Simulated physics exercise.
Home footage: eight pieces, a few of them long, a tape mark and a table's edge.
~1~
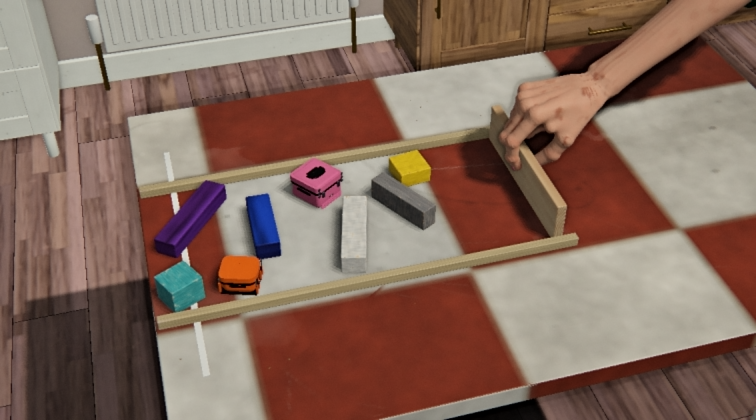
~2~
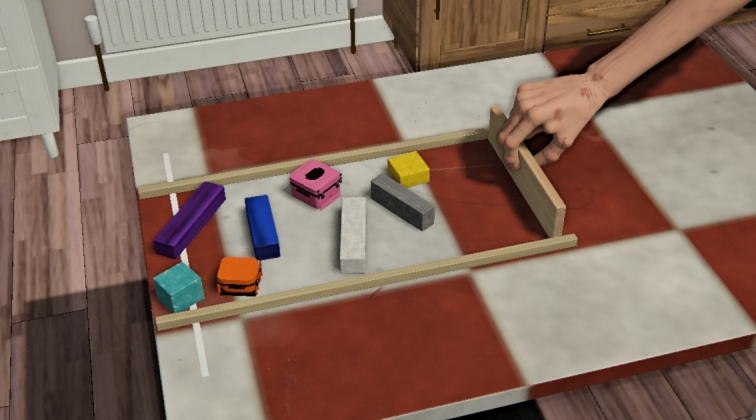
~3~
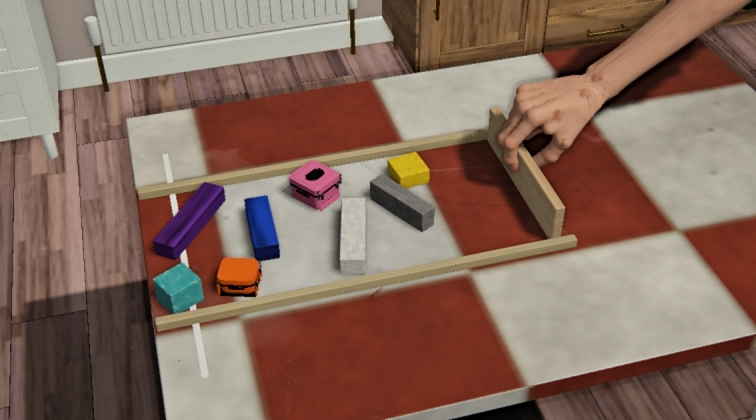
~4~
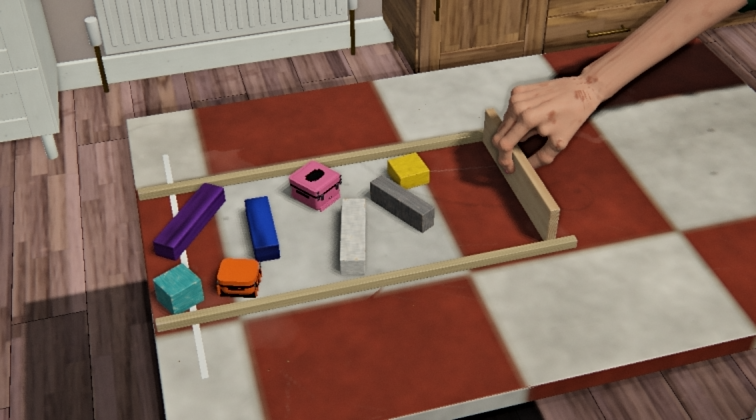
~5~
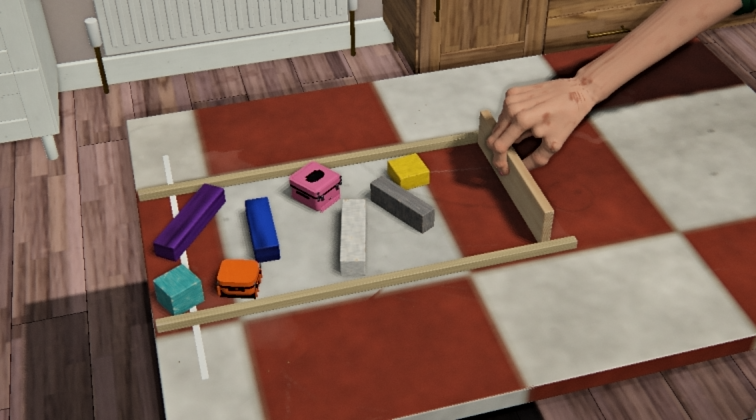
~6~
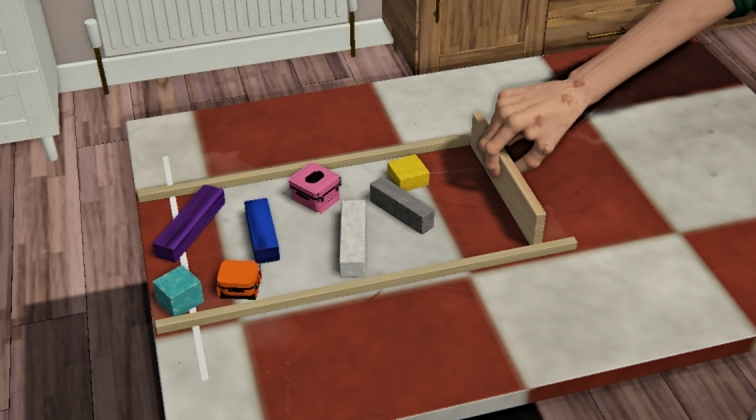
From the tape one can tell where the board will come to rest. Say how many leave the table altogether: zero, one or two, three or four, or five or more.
The push is going to knock off more than four.
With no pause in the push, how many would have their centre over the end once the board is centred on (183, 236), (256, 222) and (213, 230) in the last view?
Respectively 5, 0 and 2.
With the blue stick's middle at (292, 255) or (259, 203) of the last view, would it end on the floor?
From the two starts it leaves the top; it leaves the top.
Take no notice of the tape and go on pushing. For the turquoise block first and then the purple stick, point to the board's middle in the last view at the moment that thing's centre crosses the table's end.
The middle is at (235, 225) when it's the turquoise block, and at (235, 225) when it's the purple stick.
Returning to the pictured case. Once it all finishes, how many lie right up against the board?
Contact count: 2.
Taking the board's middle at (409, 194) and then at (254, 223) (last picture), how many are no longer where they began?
At the first place 2, at the second 8.
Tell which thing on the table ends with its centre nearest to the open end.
White bar.
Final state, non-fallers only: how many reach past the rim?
1 is the number.
Soon after, none off yet; turquoise block at rest near (179, 292); purple stick at rest near (190, 222); orange case at rest near (239, 280).
Then, none off yet; turquoise block moved about its own width near (155, 299); purple stick moved a little near (147, 226); orange case moved about its own width near (195, 297).
At rest, the number that fall off is five or more; fallen, pink case, blue stick, orange case, purple stick and turquoise block.
